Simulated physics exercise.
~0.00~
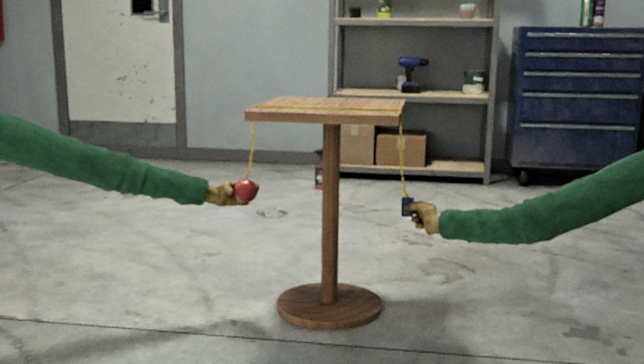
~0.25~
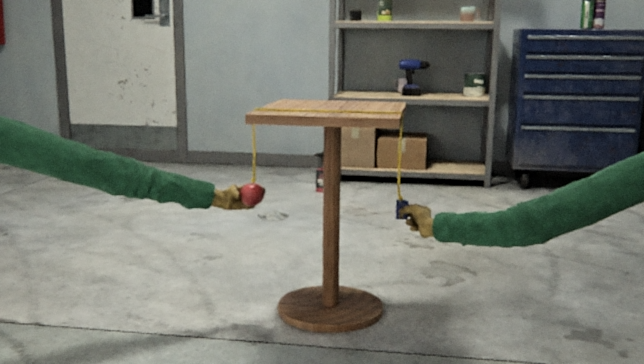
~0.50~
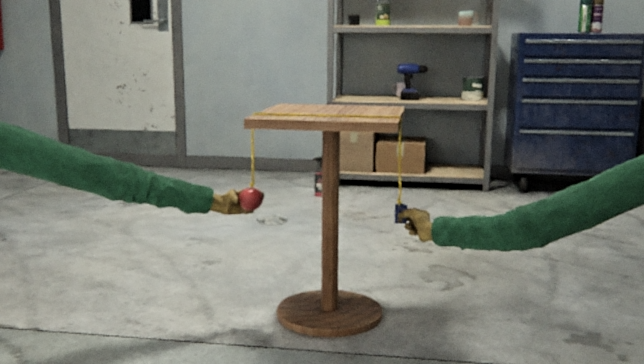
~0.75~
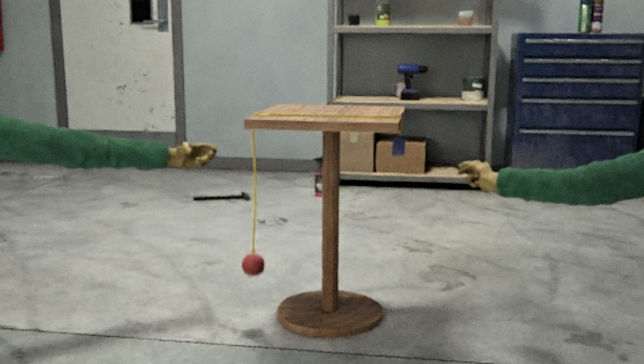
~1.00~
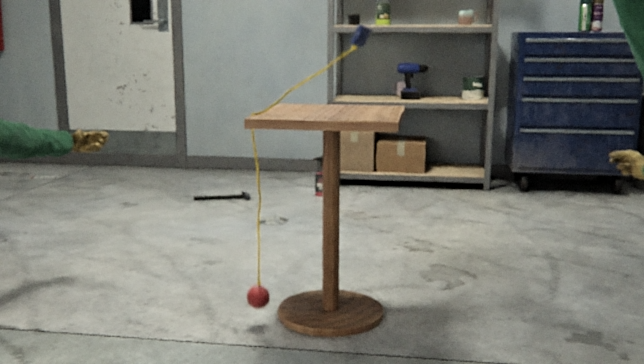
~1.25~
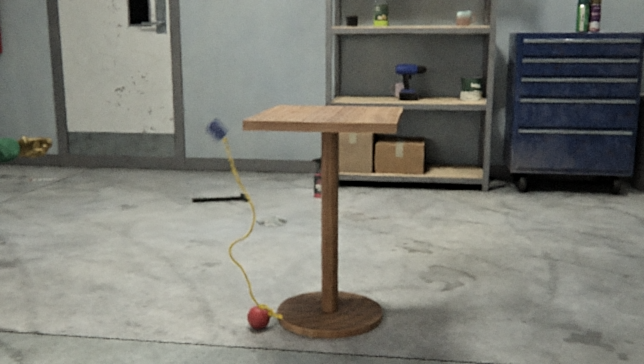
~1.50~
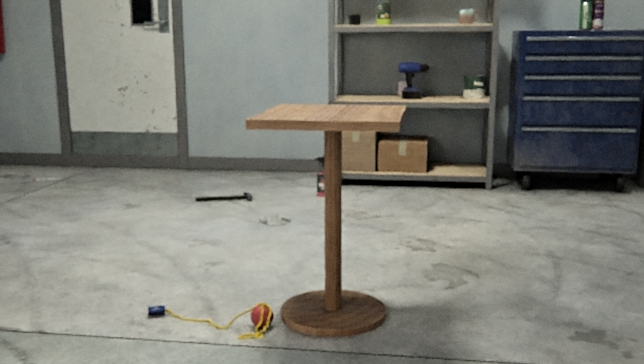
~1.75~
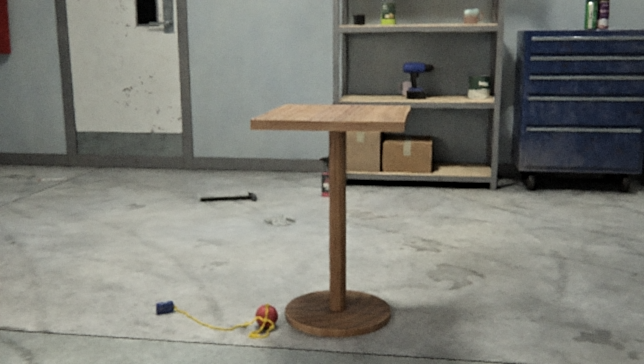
A red apple and a small dark blue box hang from a yellow string laid across a square wooden pedestal table, each held by a gloved hand on a green-sleeved arm. The slightly swaying view faces a grey workshop with a pale door, metal shelves and a blue tool cabinet. Both hands let go and draw back, and the apple drops on the left while the box rises on the right. The box flies up over the tabletop, then tumbles off the left side after the apple. Both end up on the concrete floor left of the base, the string slack between them.
